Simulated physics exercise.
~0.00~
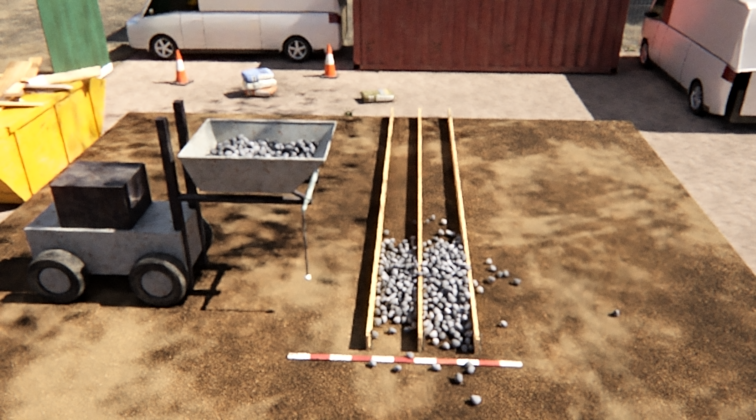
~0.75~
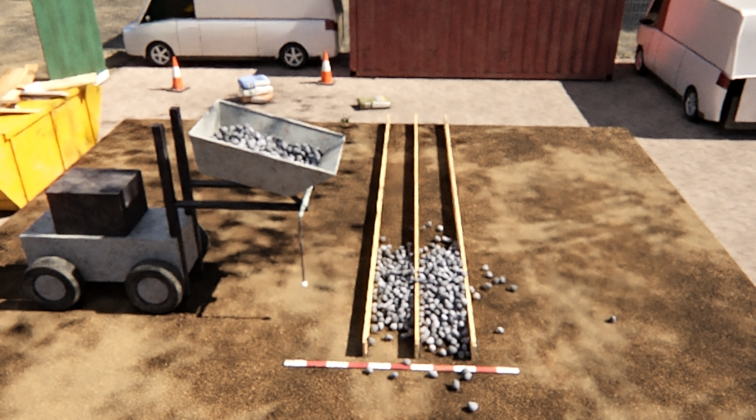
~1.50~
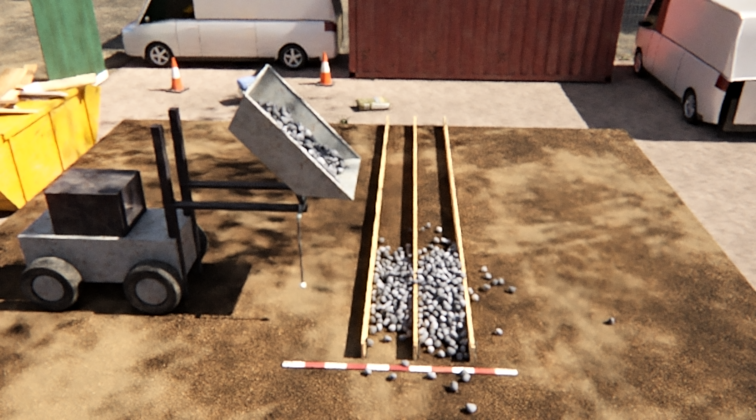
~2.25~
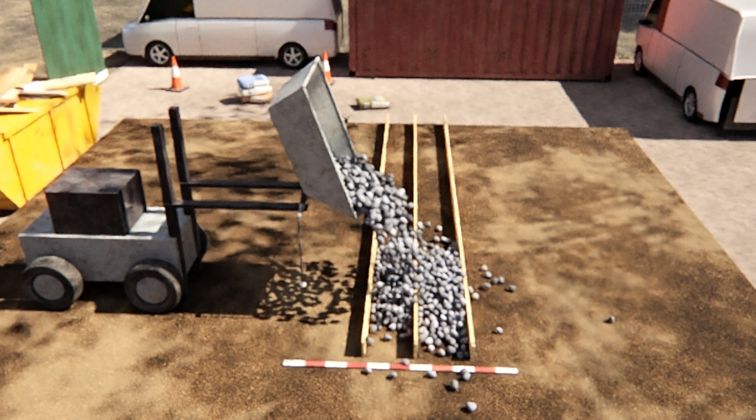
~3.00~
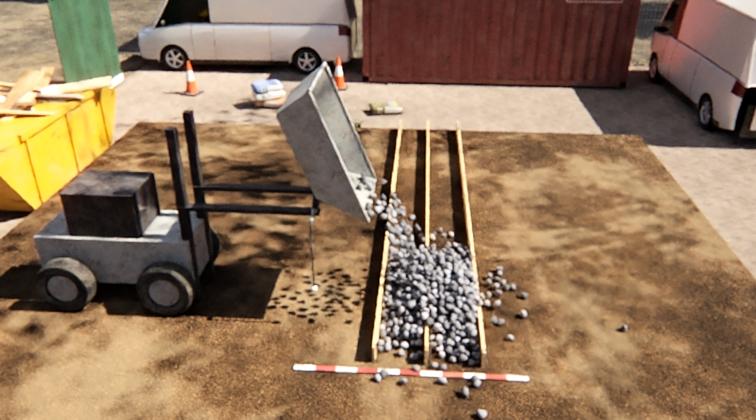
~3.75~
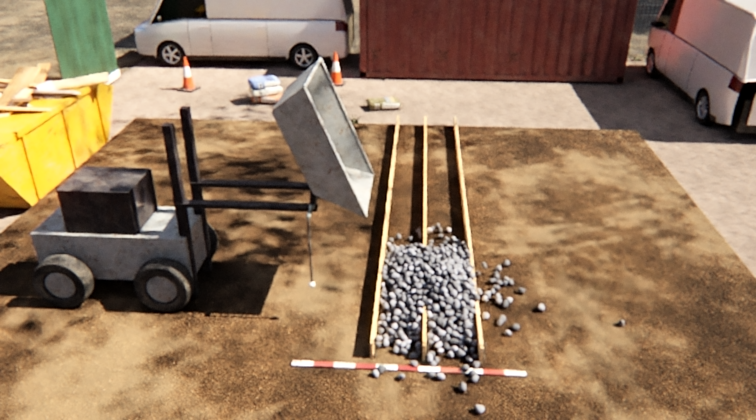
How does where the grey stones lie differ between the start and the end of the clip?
At the start, the stones are split between the raised skip and a loose pile between the boards on the right. By the end, the skip's stones have moved right and down to join that pile on the ground, with a few scattered beyond the right board.
A grey skip full of stones, held up on the forks of a small truck, tips steeply to the right and pours its load onto the loose stones between three boards. It ends empty and still tilted, with a larger heap partly burying the middle board.
